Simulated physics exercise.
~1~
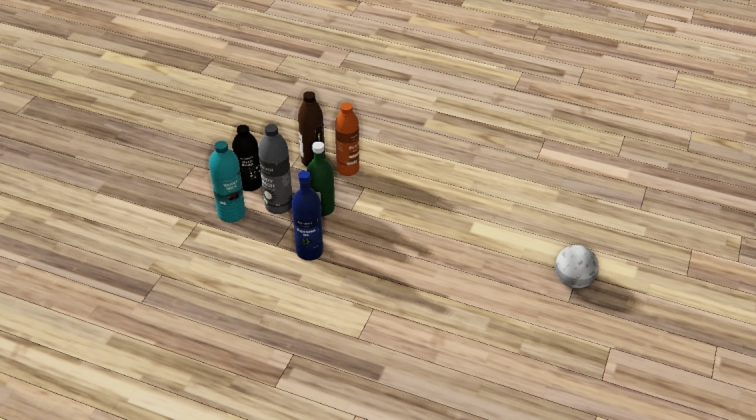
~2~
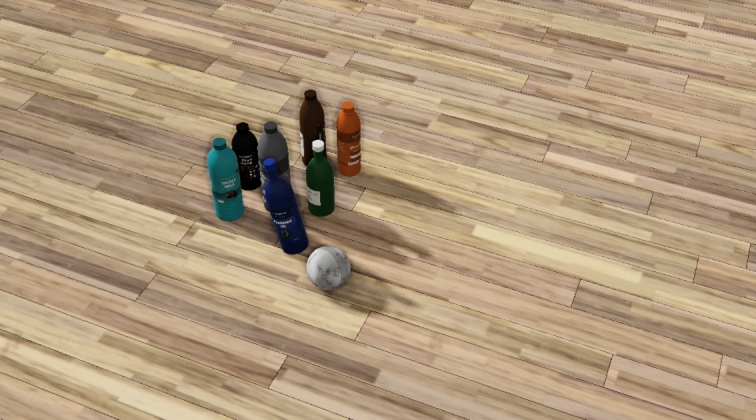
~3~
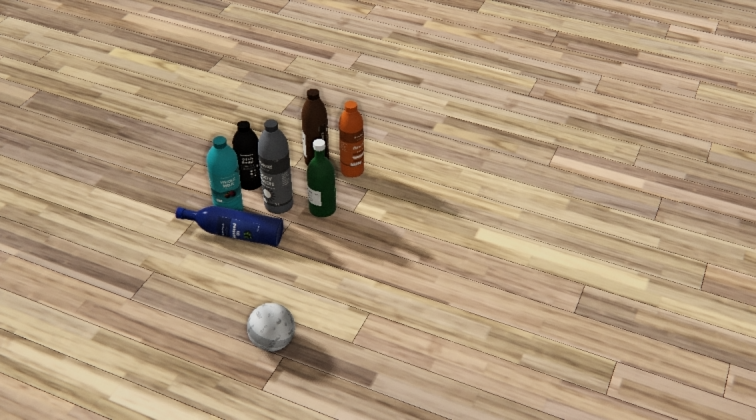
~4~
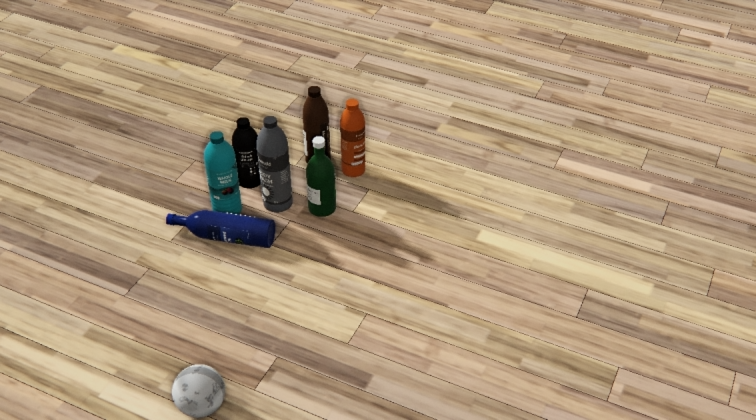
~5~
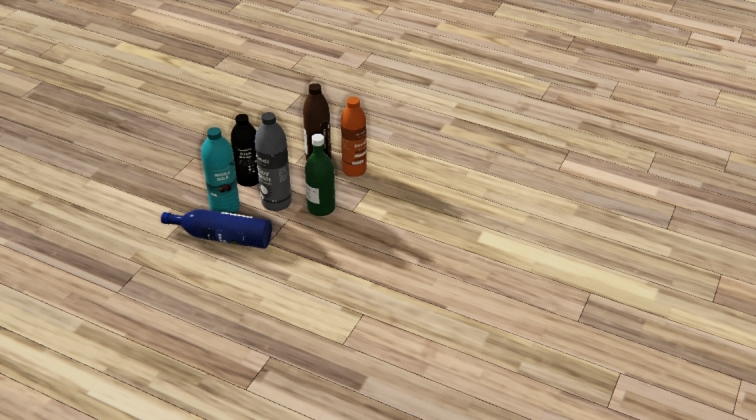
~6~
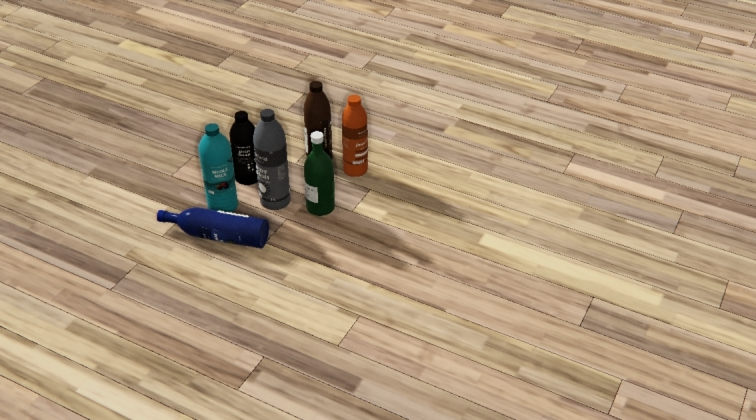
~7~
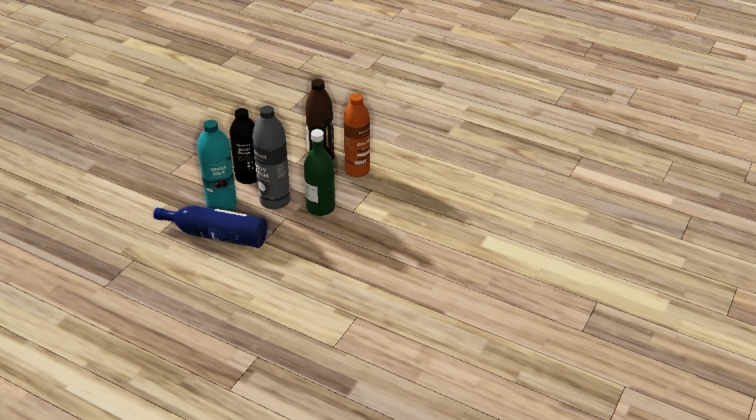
A floor of pale and brown wooden planks is seen from above at an angle, with the view drifting slightly sideways. Seven bottles stand in a cluster left of centre, turquoise, black and grey on the left, brown and orange at the back, green to the right and dark blue in front, while a mottled whitish ball is at the right. The ball rolls left to the blue bottle, which tips leftward. The ball veers off toward the lower left and leaves the view. The blue bottle ends lying on its side, its neck pointing left, while the other six remain standing.
